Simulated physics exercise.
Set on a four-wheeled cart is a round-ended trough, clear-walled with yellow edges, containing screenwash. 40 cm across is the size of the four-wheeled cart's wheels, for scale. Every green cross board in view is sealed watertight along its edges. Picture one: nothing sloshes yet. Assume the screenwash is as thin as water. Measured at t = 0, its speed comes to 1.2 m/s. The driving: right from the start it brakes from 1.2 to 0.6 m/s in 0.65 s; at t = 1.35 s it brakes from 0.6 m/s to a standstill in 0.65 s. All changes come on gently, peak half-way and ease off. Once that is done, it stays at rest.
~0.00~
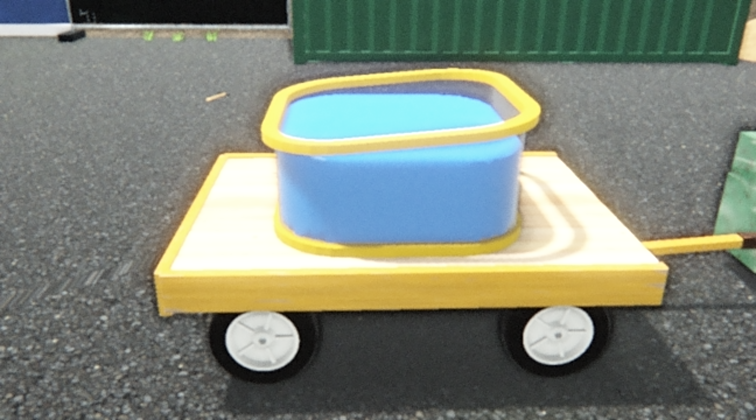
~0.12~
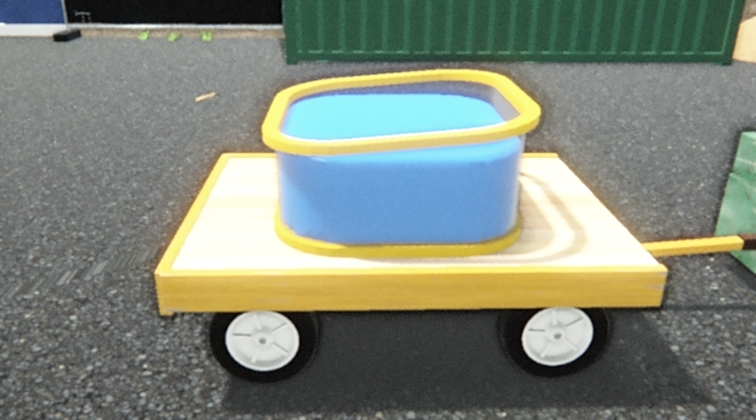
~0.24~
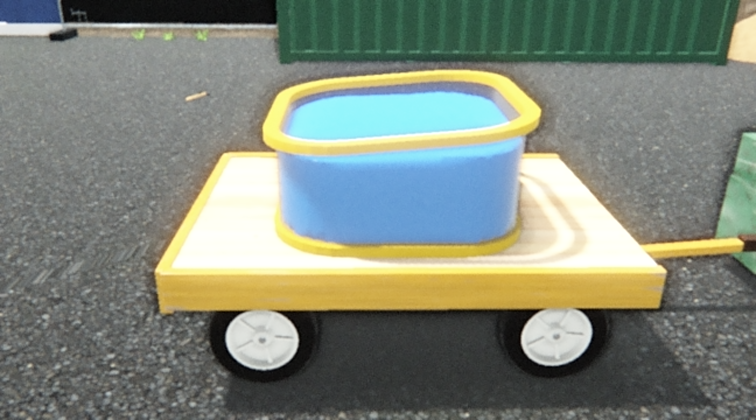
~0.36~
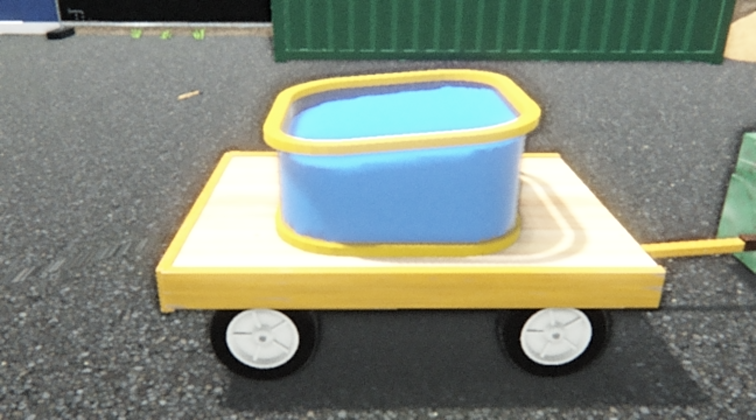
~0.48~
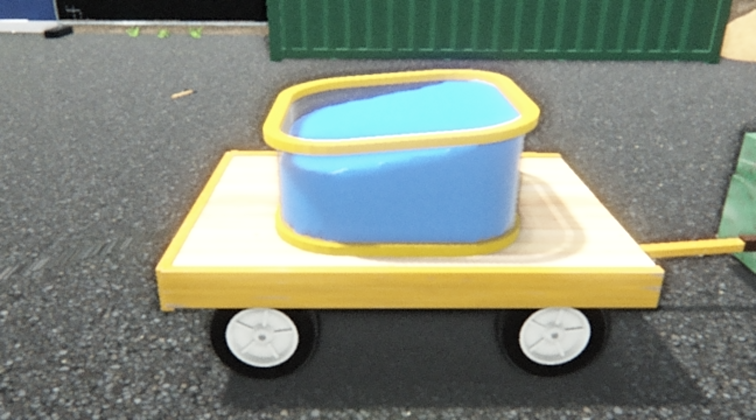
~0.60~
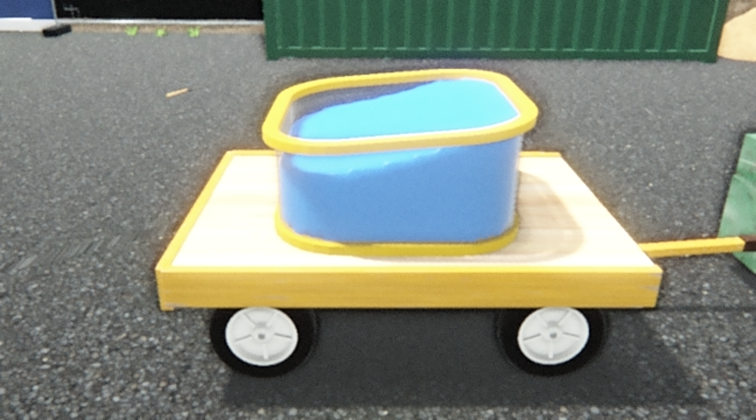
On a grey asphalt lot, seen from the side and slightly above, a dark green corrugated container stands across the background. A flat pale wooden cart with yellow edges and white-hubbed wheels carries a clear, round-ended trough of blue liquid, a yellow bar reaching right. The camera keeps pace as the background slides slightly left, and the liquid, level at first, climbs on the right and sinks on the left.
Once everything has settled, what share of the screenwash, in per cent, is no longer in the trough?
I would say 6 per cent is no longer inside.
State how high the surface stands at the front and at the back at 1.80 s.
Height at the front is 46 cm; height at the back is 20 cm.
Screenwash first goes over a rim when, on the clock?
About 1.5 seconds.
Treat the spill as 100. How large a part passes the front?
Fraction of spill: Roughly 20%.
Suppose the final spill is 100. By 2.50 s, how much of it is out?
By then it's around 30 per cent.
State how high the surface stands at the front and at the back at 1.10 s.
At the front 26 cm, at the back 40 cm.
By 1.10 s front 26 cm, middle 31 cm, back 40 cm above the floor; no loss so far.
By 1.80 s front 46 cm, middle 29 cm, back 20 cm above the floor; the loss stands at 1 per cent, over the back.
By 2.50 s front 22 cm, middle 29 cm, back 42 cm above the floor; the loss stands at 2 per cent, over the back and the front.
By 4.99 s the loss stands at 6 per cent, over the back, a little elsewhere, 16 of 258 litres.
